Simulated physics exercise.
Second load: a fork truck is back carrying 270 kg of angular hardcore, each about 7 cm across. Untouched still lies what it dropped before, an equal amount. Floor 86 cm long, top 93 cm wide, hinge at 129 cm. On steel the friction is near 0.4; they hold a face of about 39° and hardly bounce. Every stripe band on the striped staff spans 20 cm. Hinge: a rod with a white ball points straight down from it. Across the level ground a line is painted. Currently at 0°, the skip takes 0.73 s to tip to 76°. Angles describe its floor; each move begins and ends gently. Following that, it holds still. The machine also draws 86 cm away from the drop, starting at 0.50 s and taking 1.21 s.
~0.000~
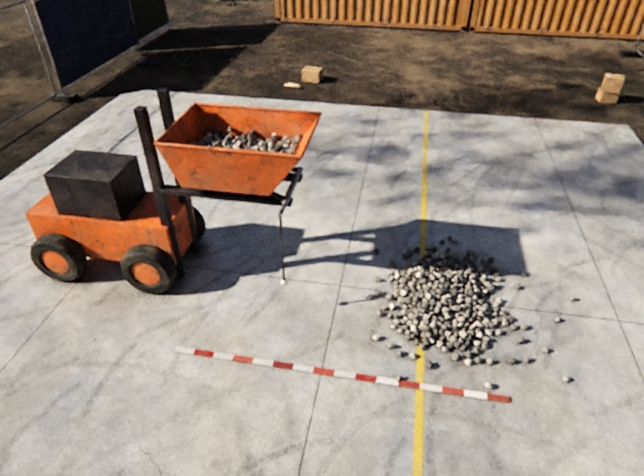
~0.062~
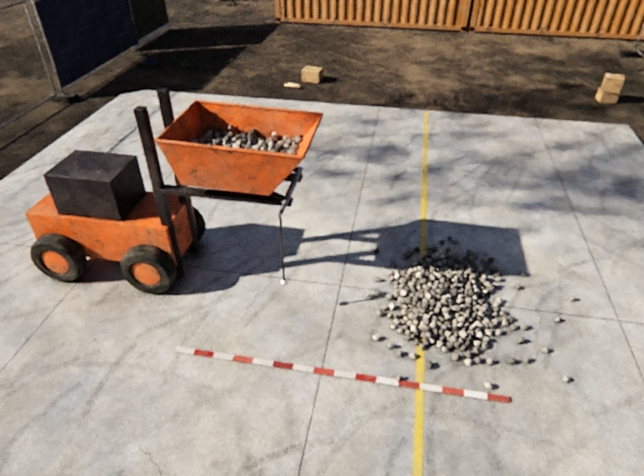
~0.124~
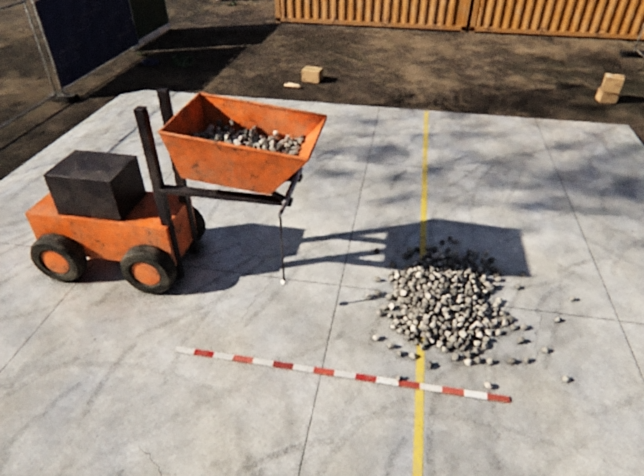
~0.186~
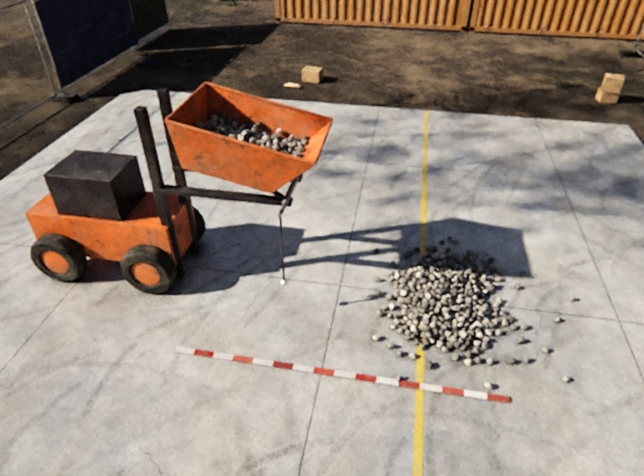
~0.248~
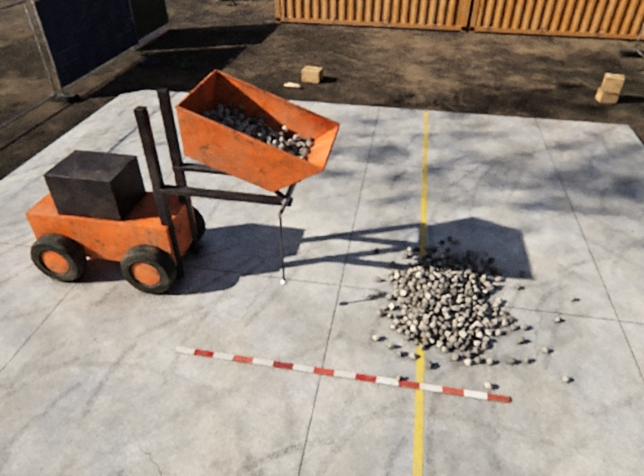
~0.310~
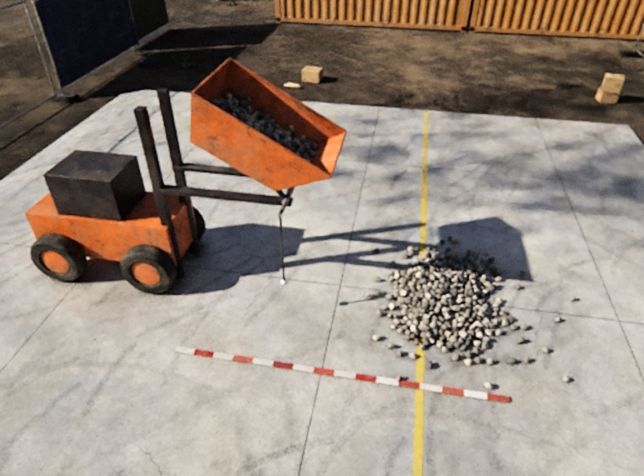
An orange fork truck steadily tilts its raised skip of grey stones down toward the right.
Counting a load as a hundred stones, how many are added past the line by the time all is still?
Some 13 are added.
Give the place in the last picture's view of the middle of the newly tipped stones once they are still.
I'd say close to (384, 290).
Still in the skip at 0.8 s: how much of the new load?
Still inside: Some 90 %.
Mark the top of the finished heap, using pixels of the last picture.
Note: Crest near (425, 280).
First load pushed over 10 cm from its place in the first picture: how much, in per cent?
Estimate: 0 %, roughly.
After 0.6 s the floor is at 64°; in per cent of one load, 100 in the skip, 25 short of the line, 75 past the line; the foremost stones are at (541, 321).
After 0.8 s the floor is at 76°; in per cent of one load, 91 in the skip, 33 short of the line, 75 past the line; the foremost stones are at (541, 321).
After 2.2 s the floor is at 76°; in per cent of one load, 0 in the skip, 112 short of the line, 88 past the line; the foremost stones are at (552, 326).
After 4.6 s the floor is at 76°; in per cent of one load, 0 in the skip, 112 short of the line, 88 past the line; the foremost stones are at (552, 326). Net gain past the line, 13.
